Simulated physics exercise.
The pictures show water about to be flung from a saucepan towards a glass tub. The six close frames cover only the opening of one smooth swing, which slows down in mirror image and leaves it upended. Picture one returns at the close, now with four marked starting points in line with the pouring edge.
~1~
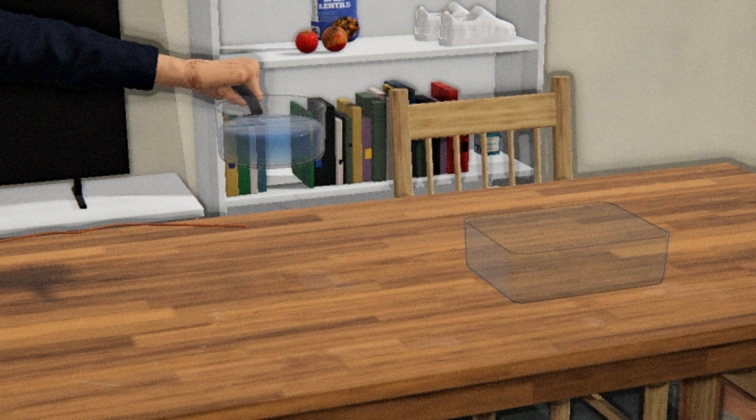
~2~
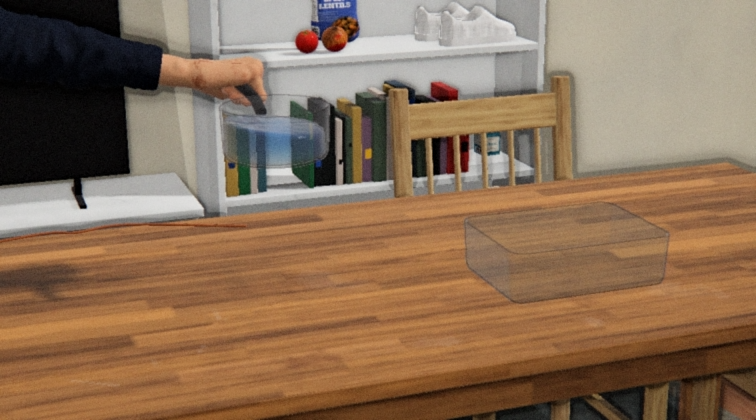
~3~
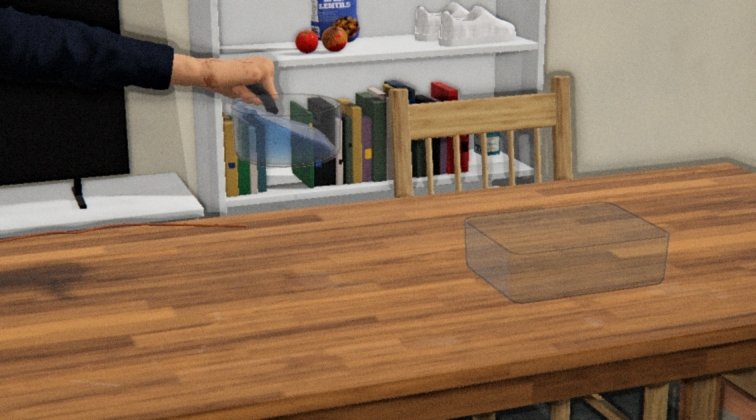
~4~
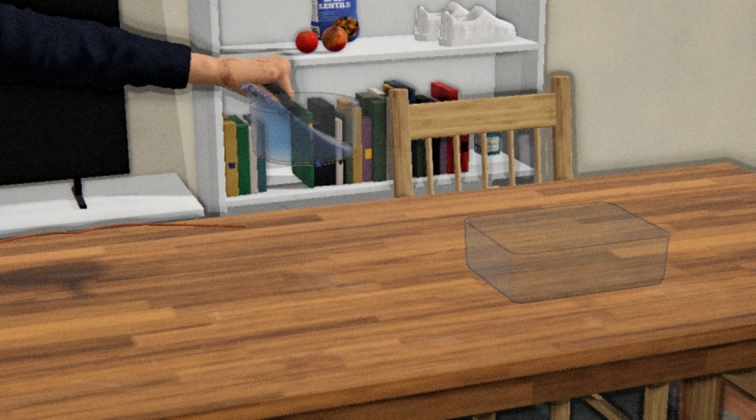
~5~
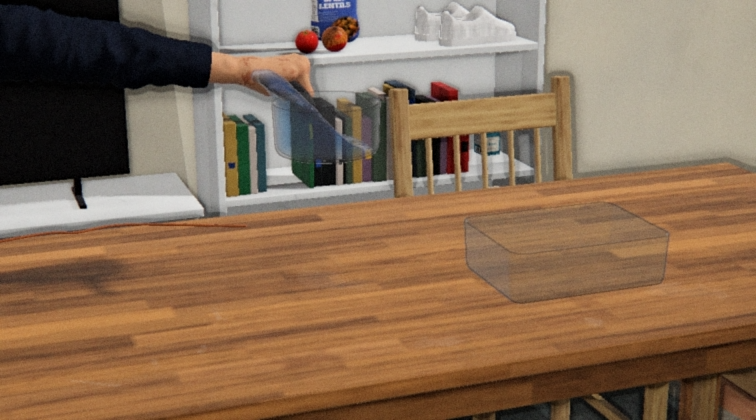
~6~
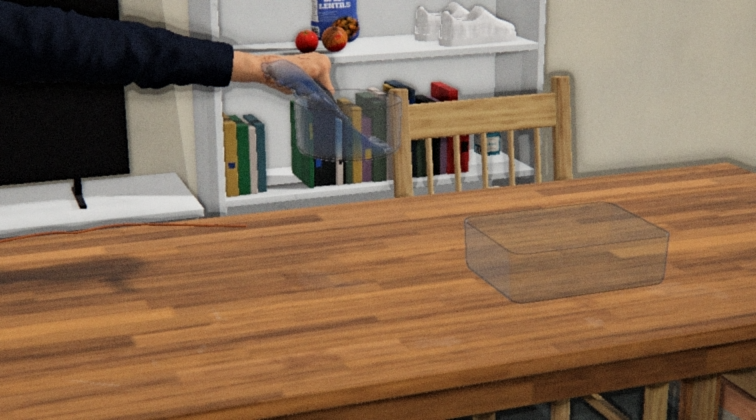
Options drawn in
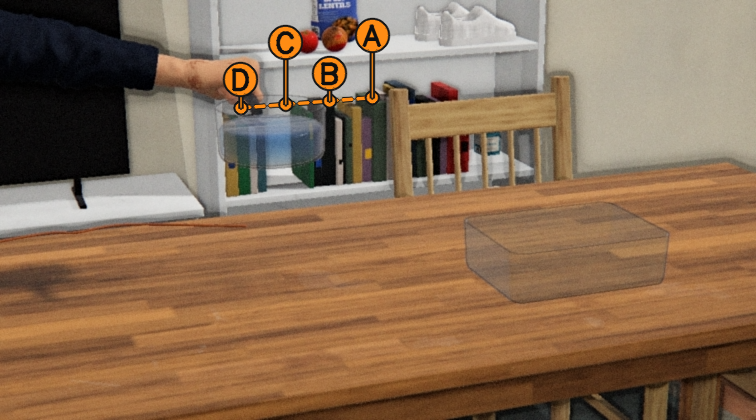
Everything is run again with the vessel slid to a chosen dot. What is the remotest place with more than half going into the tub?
Go for A.
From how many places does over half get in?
One of the four.
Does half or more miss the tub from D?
Yes, it does.
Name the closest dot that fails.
The answer is B.
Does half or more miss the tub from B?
Yes.
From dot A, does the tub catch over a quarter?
Yes.
In orange, A at (372, 97); B at (329, 101); C at (285, 104); D at (240, 107).
Choosing A, about 76 % lands in the tub, 17 % falls short and 7 % goes beside or beyond.
Choosing B, about 29 % lands in the tub, 66 % falls short and 5 % goes beside or beyond.
Choosing C, about 10 % lands in the tub, 87 % falls short.
Choosing D, about 2 % lands in the tub, 97 % falls short.
